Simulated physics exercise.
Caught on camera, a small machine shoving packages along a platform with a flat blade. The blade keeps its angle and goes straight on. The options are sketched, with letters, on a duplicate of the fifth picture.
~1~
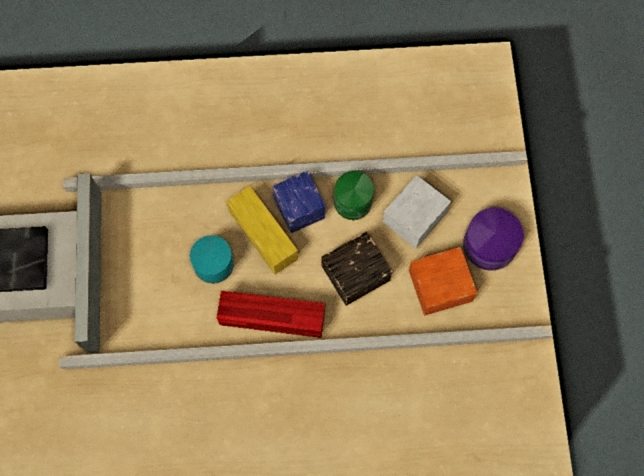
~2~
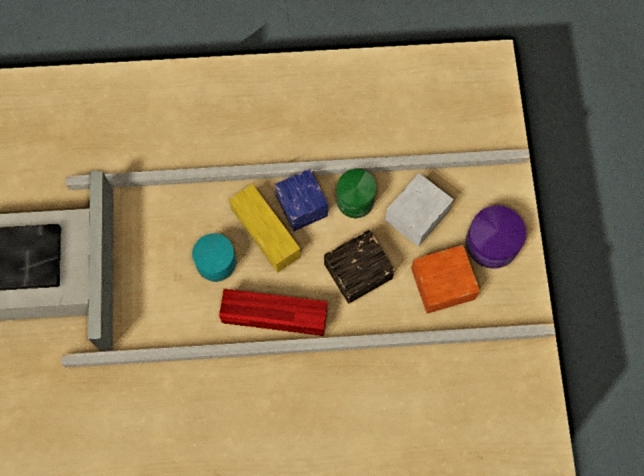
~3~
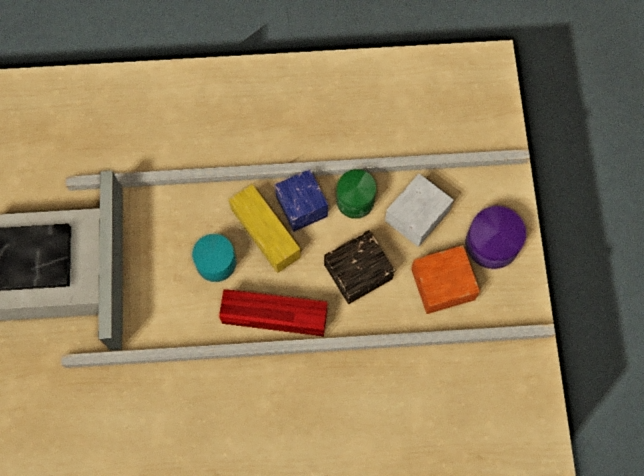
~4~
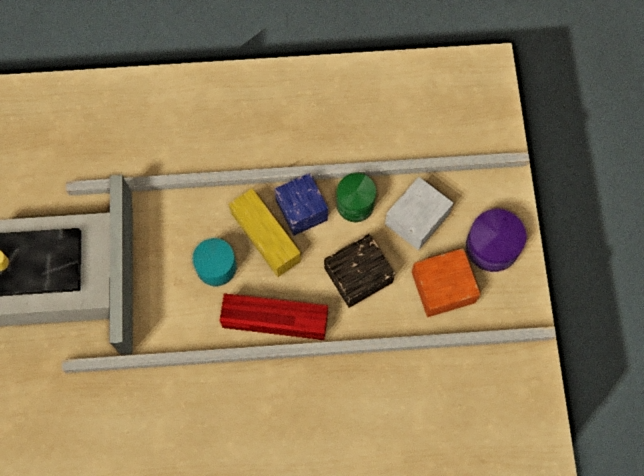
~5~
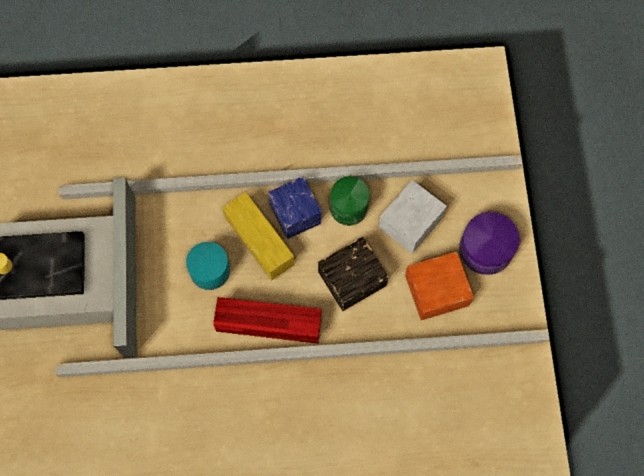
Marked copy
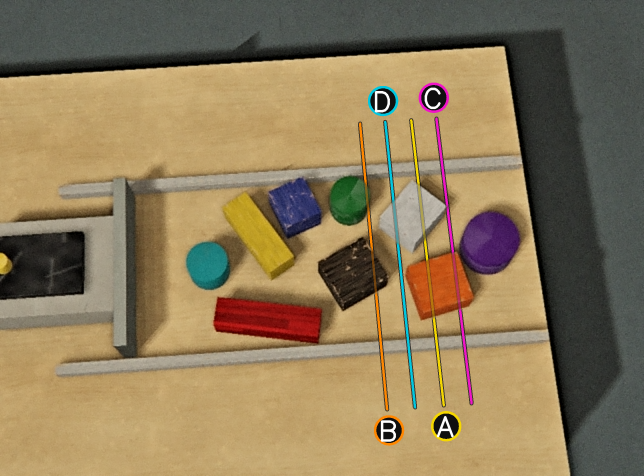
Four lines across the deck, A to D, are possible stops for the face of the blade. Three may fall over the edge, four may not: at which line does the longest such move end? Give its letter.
Up to line A.
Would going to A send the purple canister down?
Yes.
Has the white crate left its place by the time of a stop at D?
By then, yes.
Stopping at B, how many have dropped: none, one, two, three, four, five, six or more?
By then, none.
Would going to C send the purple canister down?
Yes.
On the marked copy, A at (427, 255); B at (373, 259); C at (453, 254); D at (399, 257).
With A. Early on, robot (156, 257); red stick (296, 318); blue crate (299, 205).
Further on, robot (266, 249); purple canister (505, 244); orange crate (482, 293).
At the end, robot (352, 244); purple canister over the edge; orange crate over the edge; two fallen.
As for the rest, B is within the limit but short; C drops four; D is within the limit but short.
